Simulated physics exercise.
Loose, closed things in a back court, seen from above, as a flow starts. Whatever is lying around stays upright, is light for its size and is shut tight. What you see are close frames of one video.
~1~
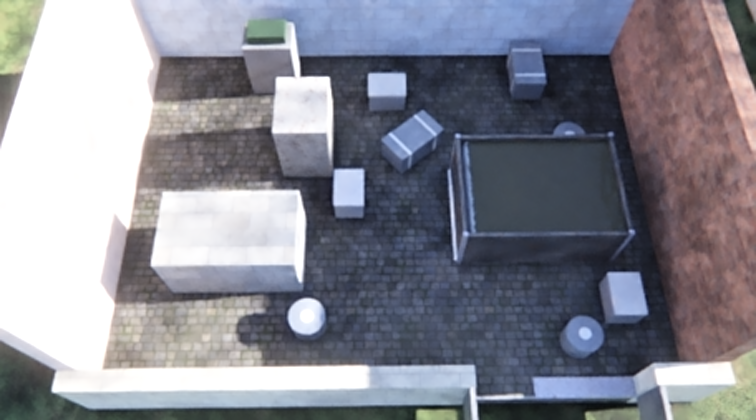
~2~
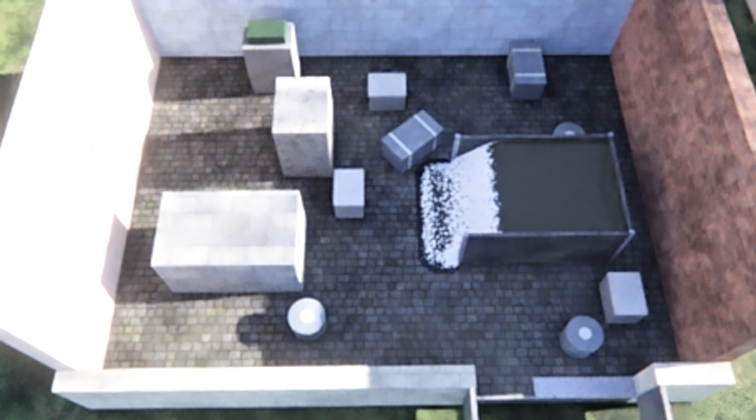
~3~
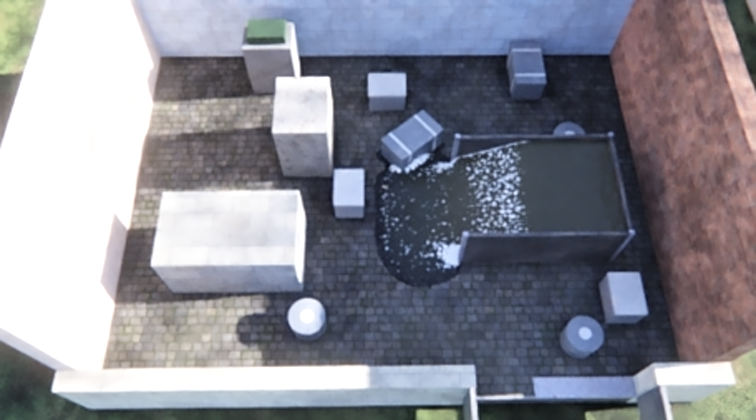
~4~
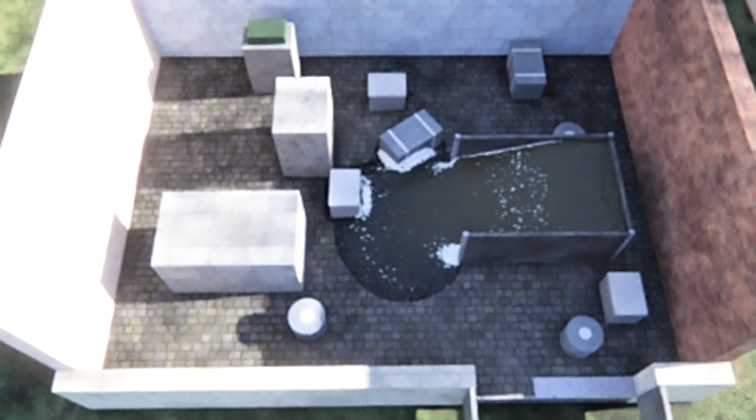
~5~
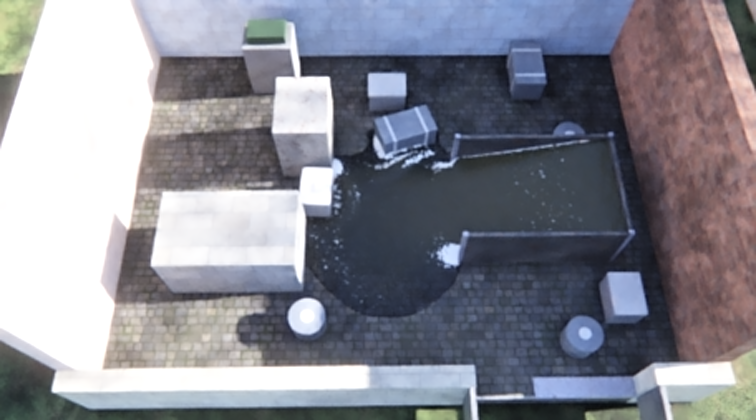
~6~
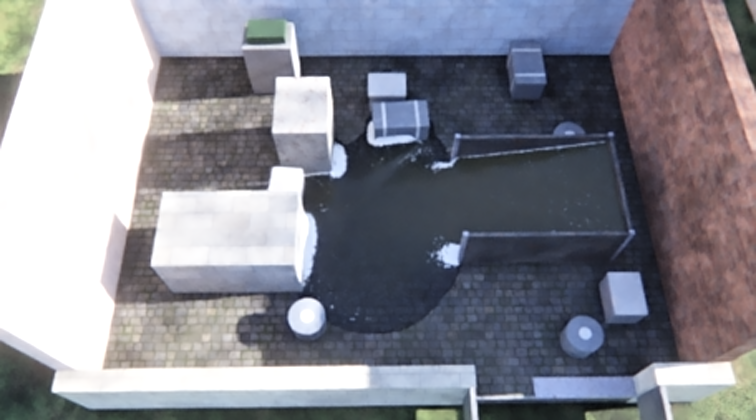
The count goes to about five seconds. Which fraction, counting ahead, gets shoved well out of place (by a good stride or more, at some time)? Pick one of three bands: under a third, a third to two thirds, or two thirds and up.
A third to two thirds.
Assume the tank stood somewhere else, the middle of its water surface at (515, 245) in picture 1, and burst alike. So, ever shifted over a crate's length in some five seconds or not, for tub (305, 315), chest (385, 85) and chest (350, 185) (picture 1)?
Well, the first one got driven a long way, the second got driven a long way, and the third got driven a long way.
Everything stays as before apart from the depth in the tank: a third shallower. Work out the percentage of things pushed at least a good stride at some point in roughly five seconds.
Something like 50 percent.
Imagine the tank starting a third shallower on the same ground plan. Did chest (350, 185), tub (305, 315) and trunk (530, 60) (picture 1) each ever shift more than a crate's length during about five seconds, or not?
Per item, in order: Cleared the mark; cleared the mark; missed the mark.
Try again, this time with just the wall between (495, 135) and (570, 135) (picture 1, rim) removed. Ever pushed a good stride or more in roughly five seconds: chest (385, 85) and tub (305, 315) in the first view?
Lab note, as listed: Reached that mark / stayed below that mark.
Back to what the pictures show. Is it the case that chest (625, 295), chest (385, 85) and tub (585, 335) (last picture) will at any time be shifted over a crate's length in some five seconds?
Entry one never gets that far, entry two gets that far, entry three never gets that far.
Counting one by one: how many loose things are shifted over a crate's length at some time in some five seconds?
By my reckoning the answer is 5.
A moment on, 2 of 8 are well off their spots; 0 afloat.
Next, 4 of 8 are well off their spots; 1 afloat.
Later, 4 of 8 are well off their spots; 2 afloat.
In the end, 5 of 8 are well off their spots, and 5 have been at some point; 3 afloat.
